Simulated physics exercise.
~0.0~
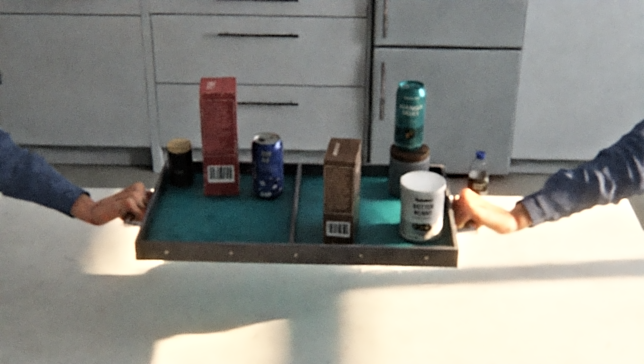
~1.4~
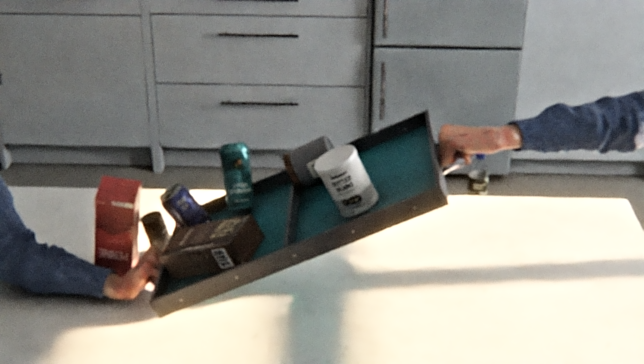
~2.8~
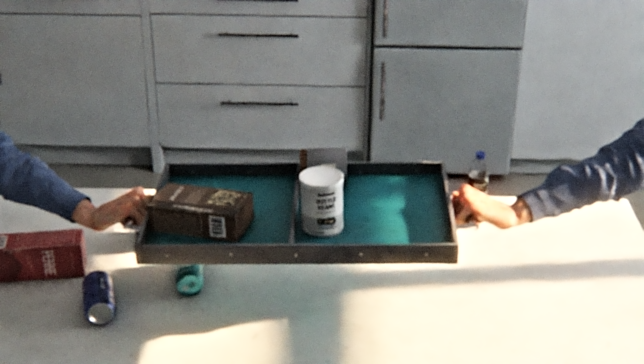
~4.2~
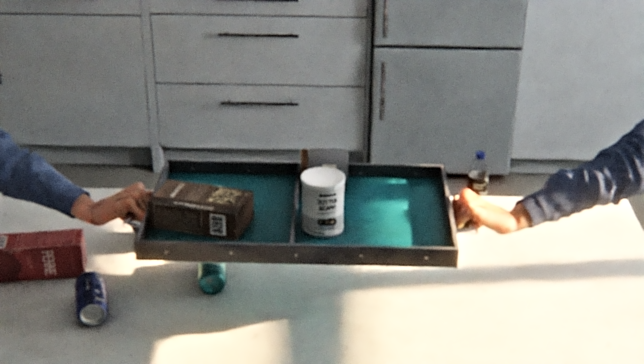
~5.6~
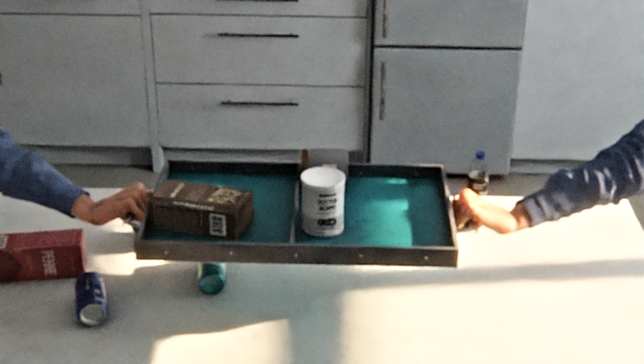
A dark-rimmed tray with a green base and a cross bar is held by two hands above a pale, sunlit surface, seen from the front and slightly above, with grey cabinets behind. It carries a red carton, a blue can and a small dark container on the left, and a brown packet, a turquoise can on a grey jar and a white tin on the right. The hands tip it steeply leftward, and the items slide and topple. Levelled again, it holds the brown packet on its side and the white tin upright near the middle, while the carton and both cans lie below.
